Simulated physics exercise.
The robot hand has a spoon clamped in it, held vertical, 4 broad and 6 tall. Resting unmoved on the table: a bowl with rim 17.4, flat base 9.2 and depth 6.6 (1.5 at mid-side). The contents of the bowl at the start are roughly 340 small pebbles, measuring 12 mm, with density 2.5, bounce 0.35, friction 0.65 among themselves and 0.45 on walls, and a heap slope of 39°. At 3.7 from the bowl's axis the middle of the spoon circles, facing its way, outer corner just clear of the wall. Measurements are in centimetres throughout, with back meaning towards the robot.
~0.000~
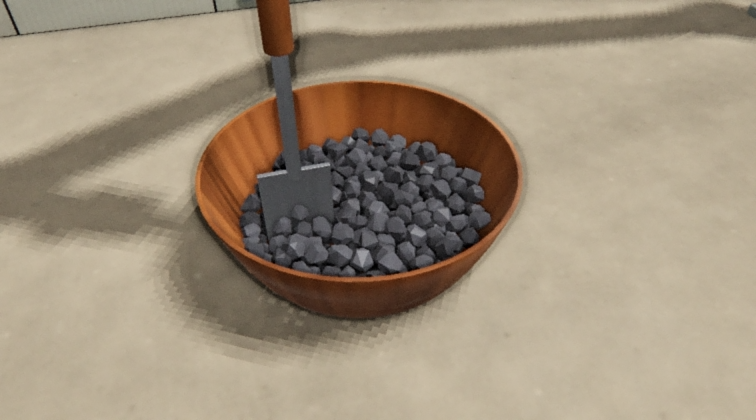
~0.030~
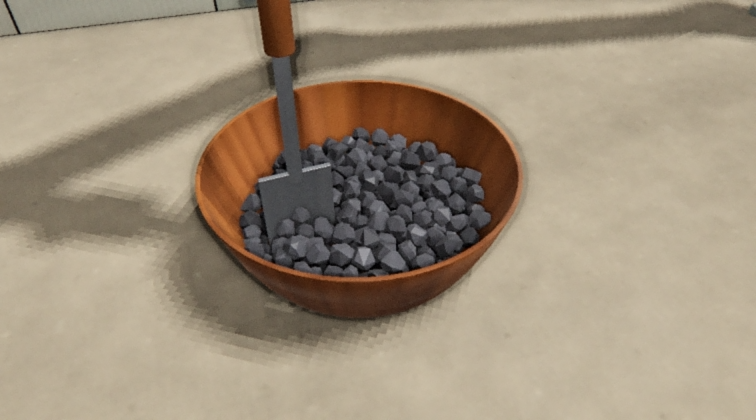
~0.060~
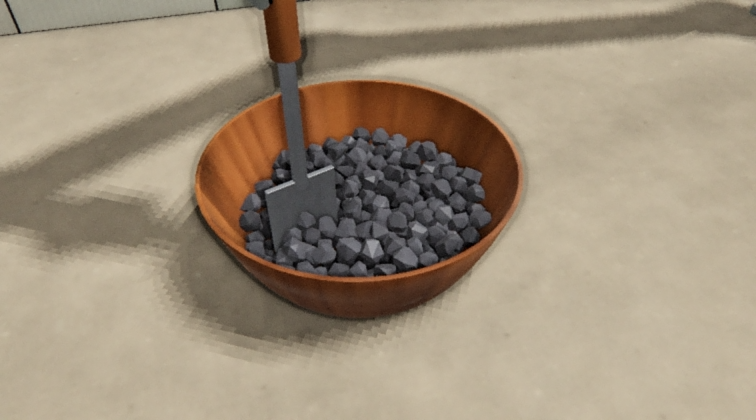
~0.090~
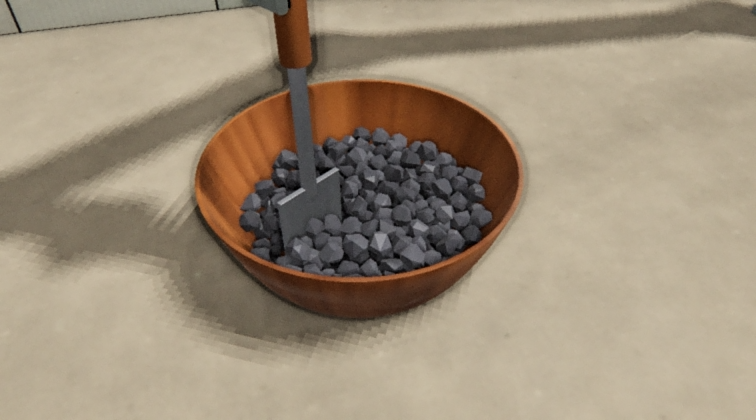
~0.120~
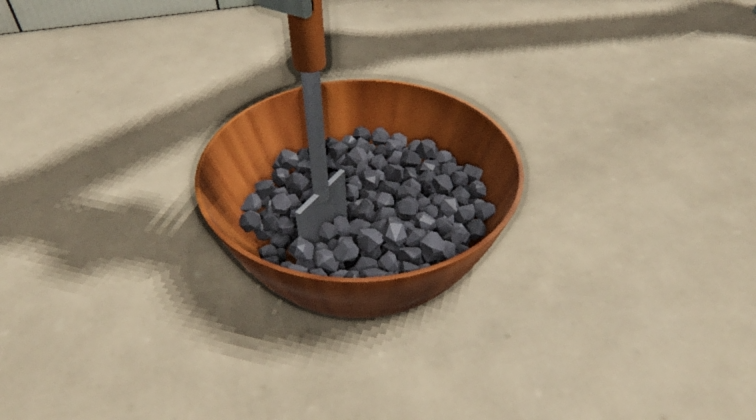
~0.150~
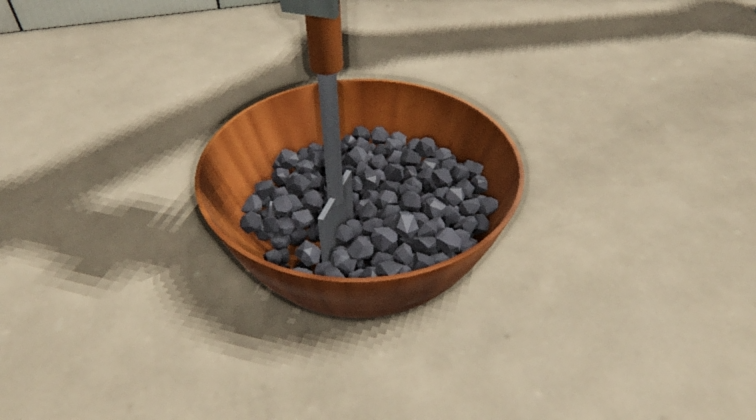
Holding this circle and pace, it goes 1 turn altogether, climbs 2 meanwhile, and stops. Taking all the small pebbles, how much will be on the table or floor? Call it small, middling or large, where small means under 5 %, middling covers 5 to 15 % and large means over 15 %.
I would call it middling.
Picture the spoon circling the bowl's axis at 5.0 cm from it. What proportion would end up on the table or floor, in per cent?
Then about 10 %.
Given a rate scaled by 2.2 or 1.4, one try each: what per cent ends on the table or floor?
25 % and 10 %.
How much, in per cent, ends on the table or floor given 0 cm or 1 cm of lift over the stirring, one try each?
Try one: Around 15 %; try two: Around 10 %.
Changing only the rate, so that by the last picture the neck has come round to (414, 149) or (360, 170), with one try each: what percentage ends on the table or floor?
Near 30 in a hundred for the first and near 15 in a hundred for the second.
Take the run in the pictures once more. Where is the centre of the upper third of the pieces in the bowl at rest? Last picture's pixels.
It is centred near (302, 231).
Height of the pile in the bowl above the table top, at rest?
Top height: Around 8.0 cm.
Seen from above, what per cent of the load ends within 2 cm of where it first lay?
About 10 percent.
After 0.42 s, 174° round, highest piece 9 above the table; 341 in the bowl, 1 on the table or floor, 1 in flight or on the tool.
After 0.70 s, 292° round, highest piece 8 above the table; 319 in the bowl, 17 on the table or floor, 7 in flight or on the tool.
After 1.03 s, 0° round, highest piece 8 above the table; 312 in the bowl, 31 on the table or floor.
After 1.73 s, 0° round, highest piece 8 above the table; 312 in the bowl, 31 on the table or floor.
In the end, 312 in the bowl, 31 on the table or floor. That is 9 % on the table or floor.
